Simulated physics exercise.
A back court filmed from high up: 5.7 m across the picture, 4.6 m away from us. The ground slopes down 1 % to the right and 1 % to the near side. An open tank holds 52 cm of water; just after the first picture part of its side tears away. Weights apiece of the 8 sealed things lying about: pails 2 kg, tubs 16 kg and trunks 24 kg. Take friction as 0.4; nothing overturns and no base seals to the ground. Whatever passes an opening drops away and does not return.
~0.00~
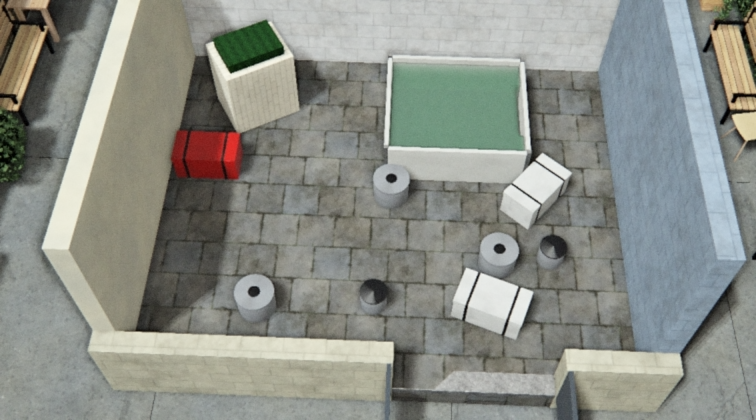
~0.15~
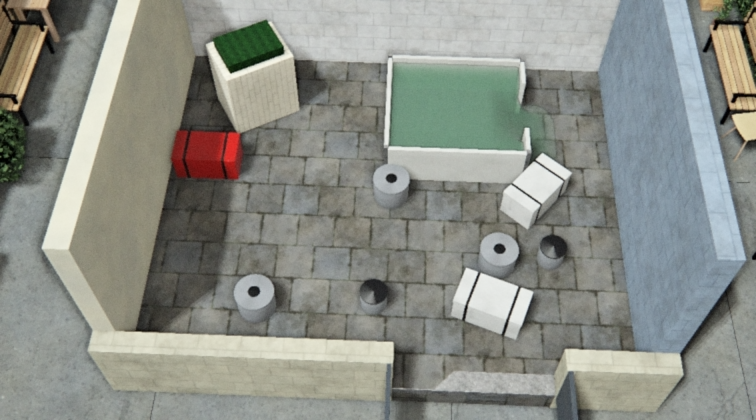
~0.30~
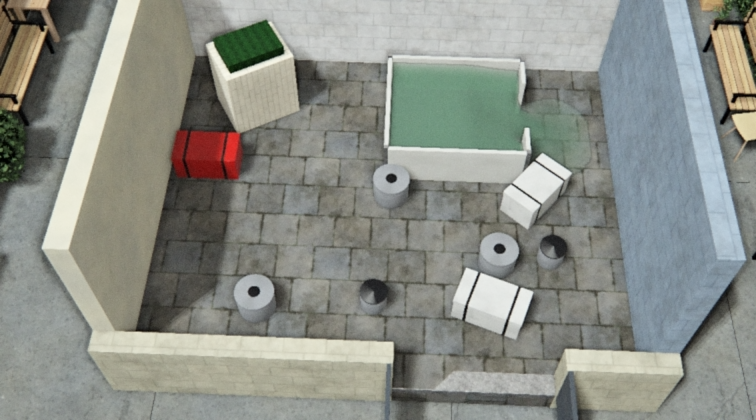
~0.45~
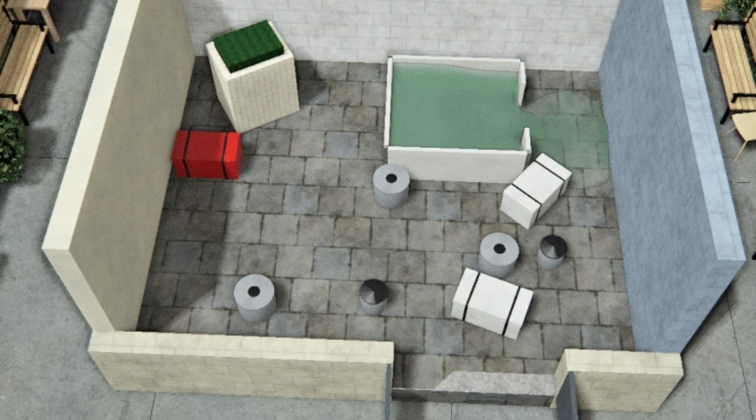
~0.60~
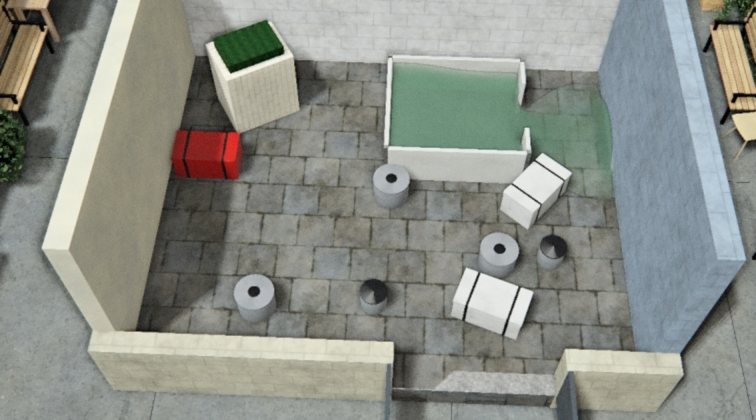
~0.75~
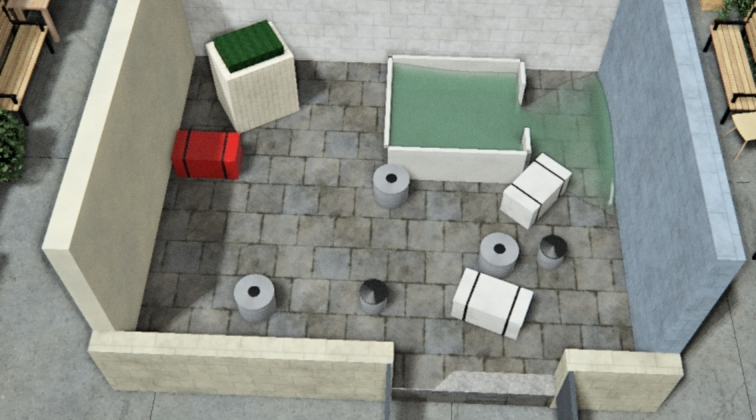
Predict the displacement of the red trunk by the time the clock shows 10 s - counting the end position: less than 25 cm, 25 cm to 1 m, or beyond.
The red trunk barely shifts.
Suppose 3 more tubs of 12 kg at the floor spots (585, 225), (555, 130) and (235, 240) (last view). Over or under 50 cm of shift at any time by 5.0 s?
In turn: Past it, past it, short of it.
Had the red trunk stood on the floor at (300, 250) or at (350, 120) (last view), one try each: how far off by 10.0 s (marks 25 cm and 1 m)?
In turn: It barely shifts; it barely shifts.
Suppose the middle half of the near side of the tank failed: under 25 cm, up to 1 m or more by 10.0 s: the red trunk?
In that case the red trunk barely shifts.
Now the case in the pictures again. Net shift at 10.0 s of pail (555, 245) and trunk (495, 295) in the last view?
In that order: 140 cm, 60 cm.
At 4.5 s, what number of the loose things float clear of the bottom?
At that moment 1.
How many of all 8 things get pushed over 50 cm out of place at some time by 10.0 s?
That makes 3.
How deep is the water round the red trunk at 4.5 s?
About 0 cm.
After 2.0 s the red trunk is near (205, 146), 0.0 m from its start, aground; 0 of 8 are out; 0 afloat.
After 4.5 s the red trunk is near (205, 146), 0.0 m from its start, aground; 0 of 8 are out; 1 afloat.
After 7.0 s the red trunk is near (205, 147), 0.0 m from its start, aground; 0 of 8 are out; 0 afloat.
After 10.0 s the red trunk is near (205, 147), 0.0 m from its start, aground; 0 of 8 are out; 2 afloat.
